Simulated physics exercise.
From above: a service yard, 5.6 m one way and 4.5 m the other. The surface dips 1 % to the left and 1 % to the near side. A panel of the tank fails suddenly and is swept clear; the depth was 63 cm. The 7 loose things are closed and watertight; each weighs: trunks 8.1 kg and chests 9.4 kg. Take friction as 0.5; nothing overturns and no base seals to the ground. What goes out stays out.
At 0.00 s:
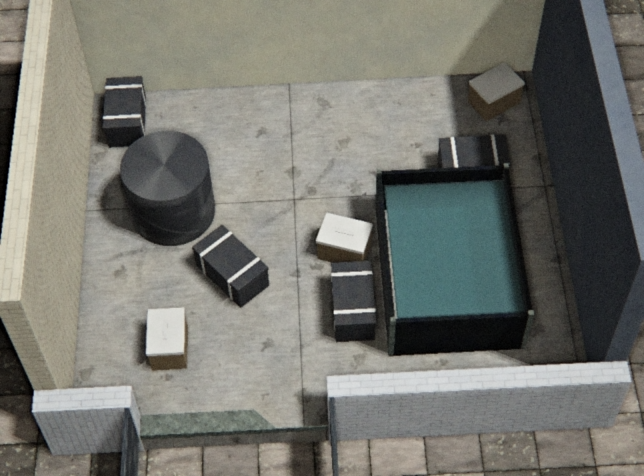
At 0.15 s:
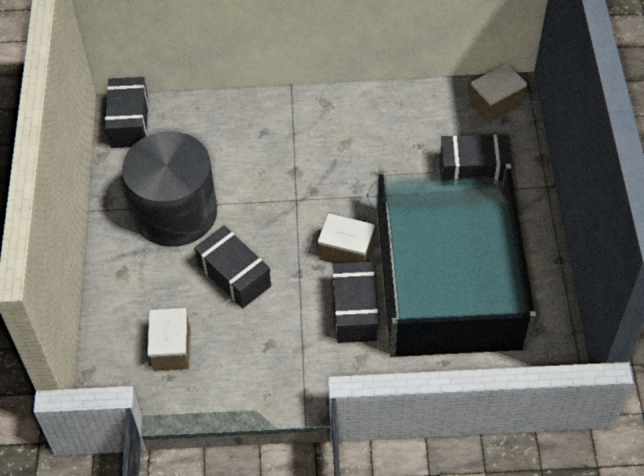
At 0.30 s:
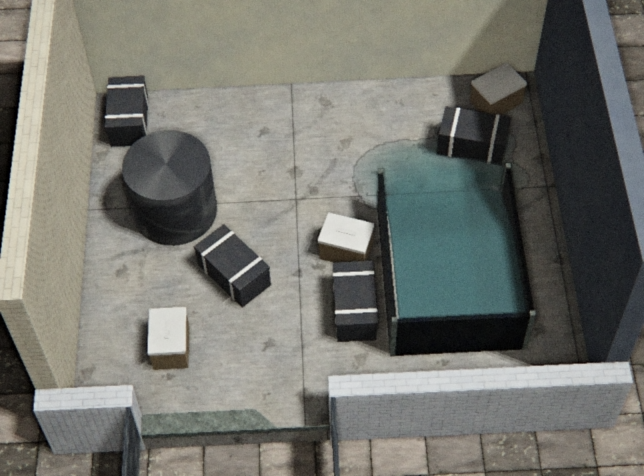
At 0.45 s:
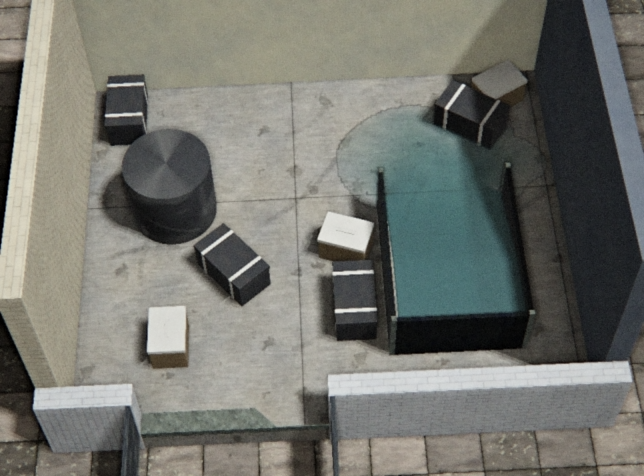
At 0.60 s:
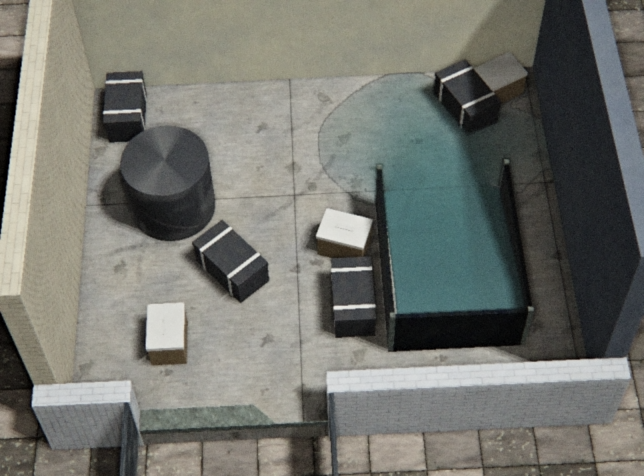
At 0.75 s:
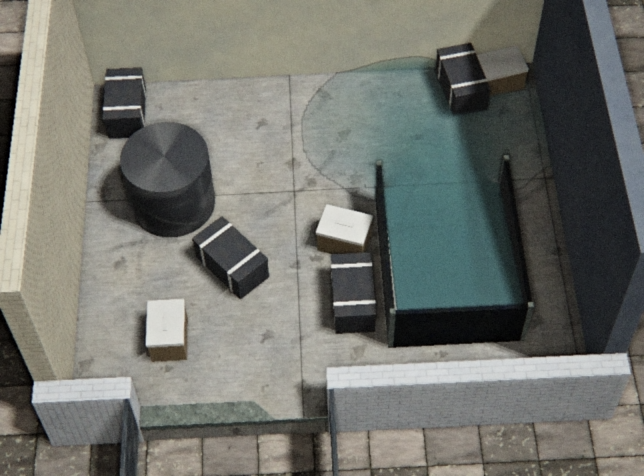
In a walled yard, water spreads from a tank's far side, pushing a dark trunk away.
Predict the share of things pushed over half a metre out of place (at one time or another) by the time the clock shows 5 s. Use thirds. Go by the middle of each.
It is between one and two thirds.
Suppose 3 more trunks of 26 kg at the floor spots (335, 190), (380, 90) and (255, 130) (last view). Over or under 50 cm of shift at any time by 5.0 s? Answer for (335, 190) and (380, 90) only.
In turn: Less, over.
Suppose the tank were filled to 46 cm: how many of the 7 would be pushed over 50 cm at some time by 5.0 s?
Then 3.
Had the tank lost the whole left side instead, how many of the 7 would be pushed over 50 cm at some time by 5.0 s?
Then 5.
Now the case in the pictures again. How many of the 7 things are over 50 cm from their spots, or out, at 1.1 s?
I count 1.
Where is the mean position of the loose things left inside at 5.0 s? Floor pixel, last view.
At about (278, 260).
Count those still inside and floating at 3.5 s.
At that moment 3.
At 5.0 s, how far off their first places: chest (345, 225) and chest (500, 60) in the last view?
In that order: 0 cm, 150 cm.
After 1.1 s 1 of 7 are over 50 cm from their spots; 2 afloat.
After 2.2 s 1 of 7 are over 50 cm from their spots; 2 afloat.
After 3.5 s 3 of 7 are over 50 cm from their spots; 3 afloat.
After 5.0 s 4 of 7 are over 50 cm from their spots, and 4 have been at some point; 4 afloat.
